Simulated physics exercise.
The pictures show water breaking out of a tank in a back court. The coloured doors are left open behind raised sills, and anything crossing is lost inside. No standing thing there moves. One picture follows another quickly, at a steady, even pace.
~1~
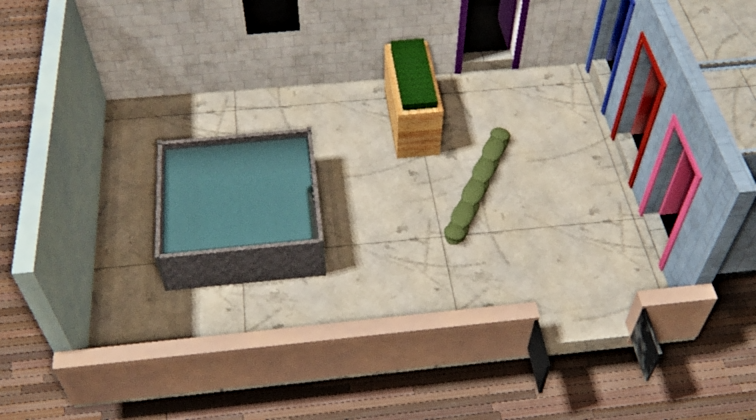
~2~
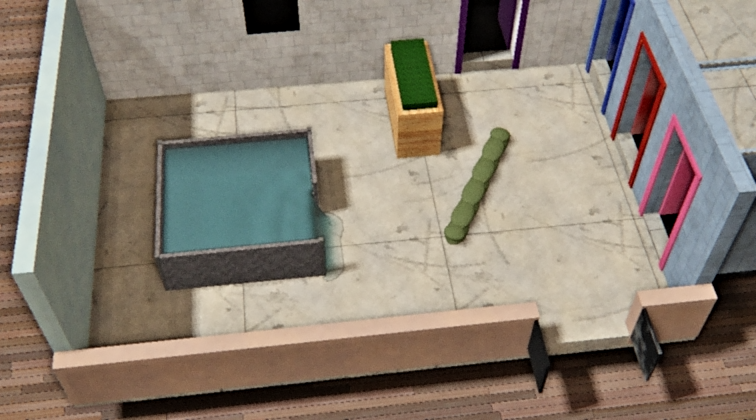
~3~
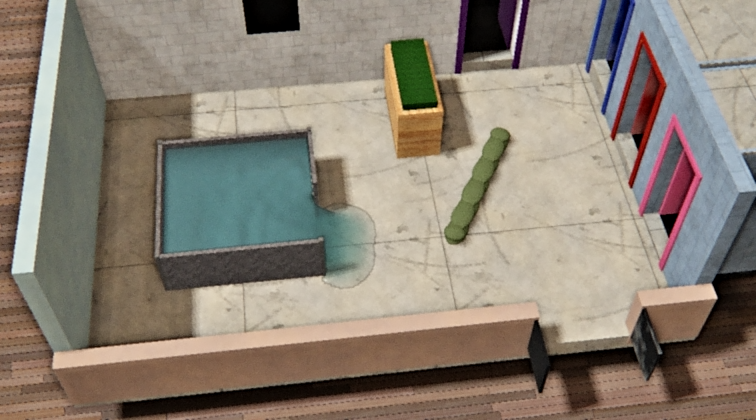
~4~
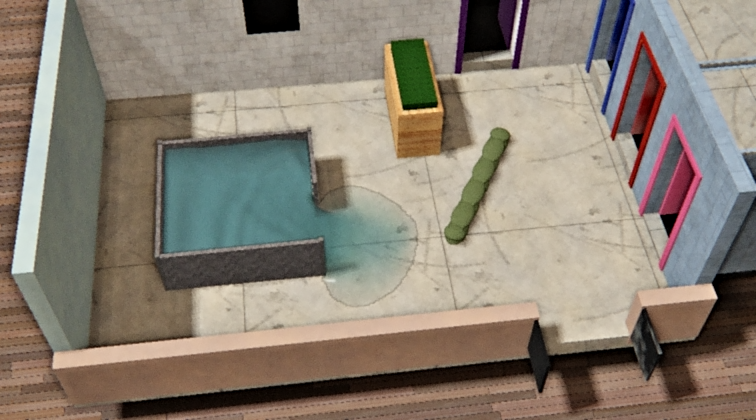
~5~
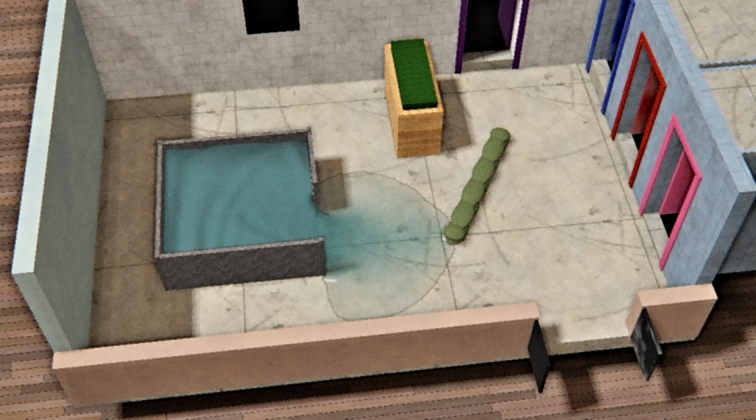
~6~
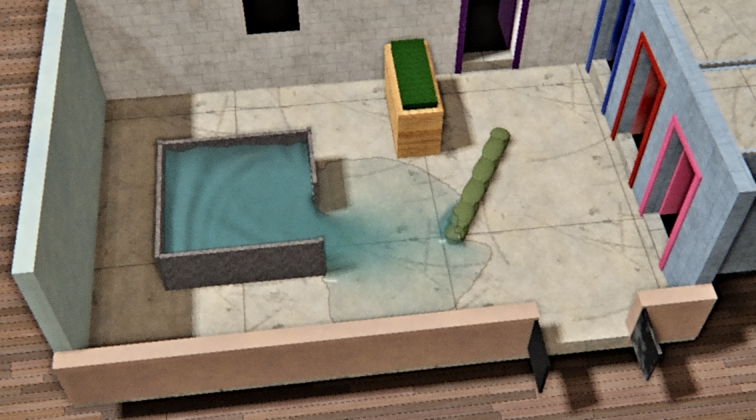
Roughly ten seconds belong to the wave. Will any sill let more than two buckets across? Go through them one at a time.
The red door does not; the pink door does; the purple door does not; the blue door does not.
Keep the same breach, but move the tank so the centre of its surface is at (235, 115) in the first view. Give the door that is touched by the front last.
Answer: The blue-painted one.
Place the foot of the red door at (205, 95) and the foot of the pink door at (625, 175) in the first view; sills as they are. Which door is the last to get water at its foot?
That would be the red one.
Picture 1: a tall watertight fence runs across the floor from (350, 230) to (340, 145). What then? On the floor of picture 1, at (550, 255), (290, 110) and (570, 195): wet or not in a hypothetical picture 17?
Results in order: Swamped / swamped / swamped.
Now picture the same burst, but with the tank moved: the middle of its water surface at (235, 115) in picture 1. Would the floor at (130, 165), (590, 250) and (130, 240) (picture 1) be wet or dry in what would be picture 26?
Going through them in turn: Still bare, waterlogged and still bare.
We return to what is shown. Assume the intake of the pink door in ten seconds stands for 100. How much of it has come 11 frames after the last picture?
About 0 per cent.
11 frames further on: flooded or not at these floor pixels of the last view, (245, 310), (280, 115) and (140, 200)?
Result, in that order: Not wetted / not wetted / not wetted.
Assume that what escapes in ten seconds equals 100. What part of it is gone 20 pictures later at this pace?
Close to 30 out of every hundred.
A moment on, water covers 30 % of the floor; the red door not reached, the pink door not reached, the purple door not reached, the blue door not reached.
Next, water covers 50 % of the floor; the red door not reached, the pink door wet at the sill, nothing in, the purple door wet at the sill, nothing in, the blue door not reached.
Then, water covers 50 % of the floor; the red door wet at the sill, nothing in, the pink door over two buckets in, the purple door wet at the sill, nothing in, the blue door wet at the sill, nothing in.
Later, water covers 70 % of the floor; the red door wet at the sill, nothing in, the pink door far over two buckets in, the purple door under two buckets in, the blue door wet at the sill, nothing in.
In the end, water covers 85 % of the floor; the red door wet at the sill, nothing in, the pink door far over two buckets in, the purple door under two buckets in, the blue door wet at the sill, nothing in.
